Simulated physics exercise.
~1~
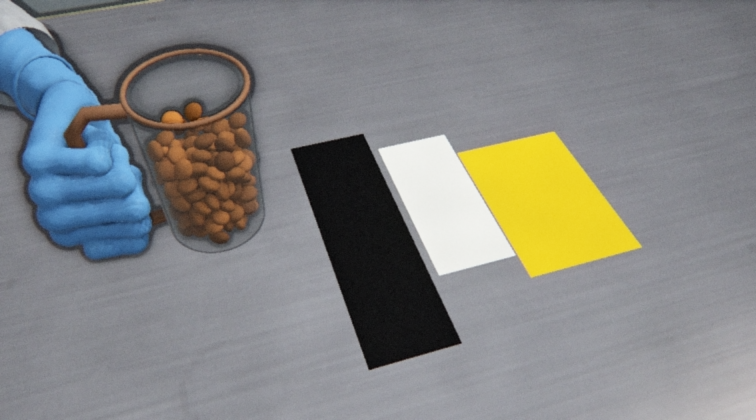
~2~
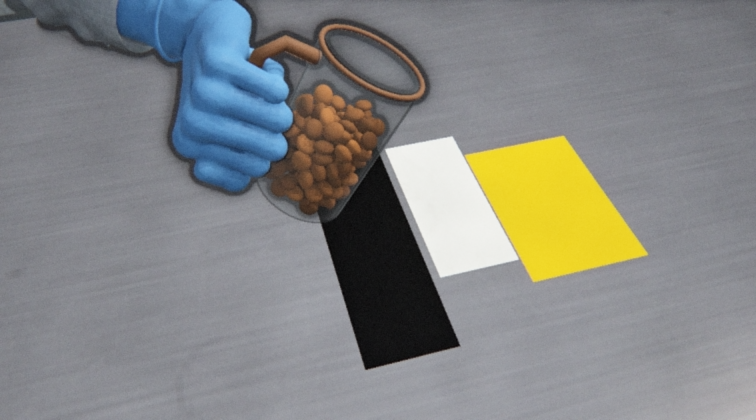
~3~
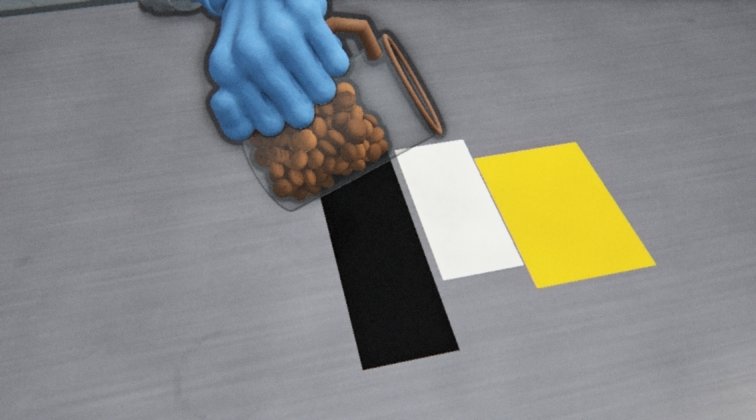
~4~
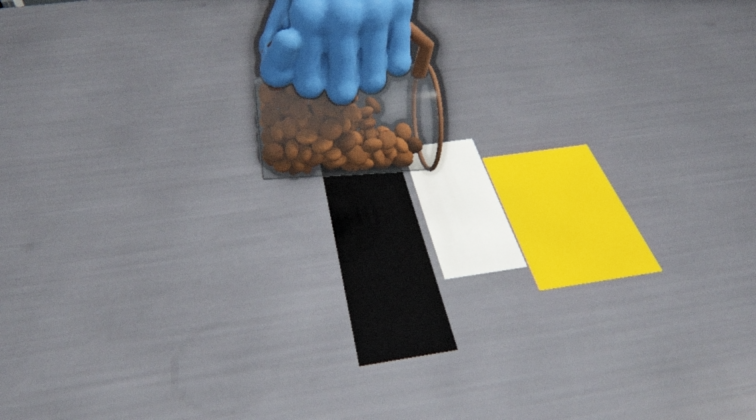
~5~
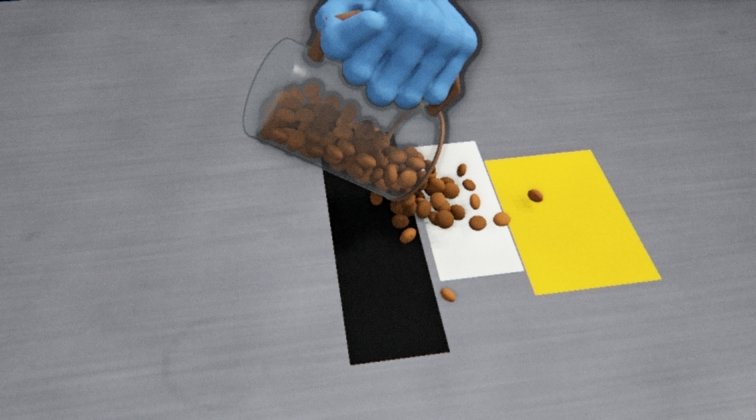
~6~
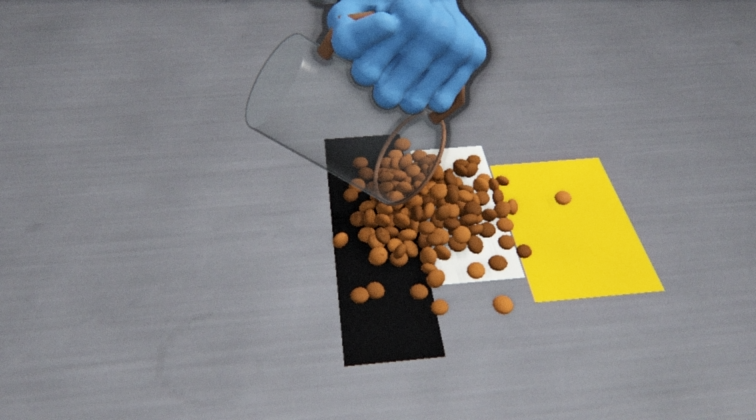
At first, a blue-gloved hand holds a clear cup full of brown kibble upright at the left, beside a black, a white and a yellow mat on a grey table. The hand carries the cup right toward the top of the black mat, tipping it as it goes. The cup turns onto its side, its contents still inside. It then tilts further, and pieces begin to spill over its rim. The rest pours out in a rush, leaving the cup empty. The pieces end up heaped across the black and white mats, with a few stray bits on the yellow mat and bare table.
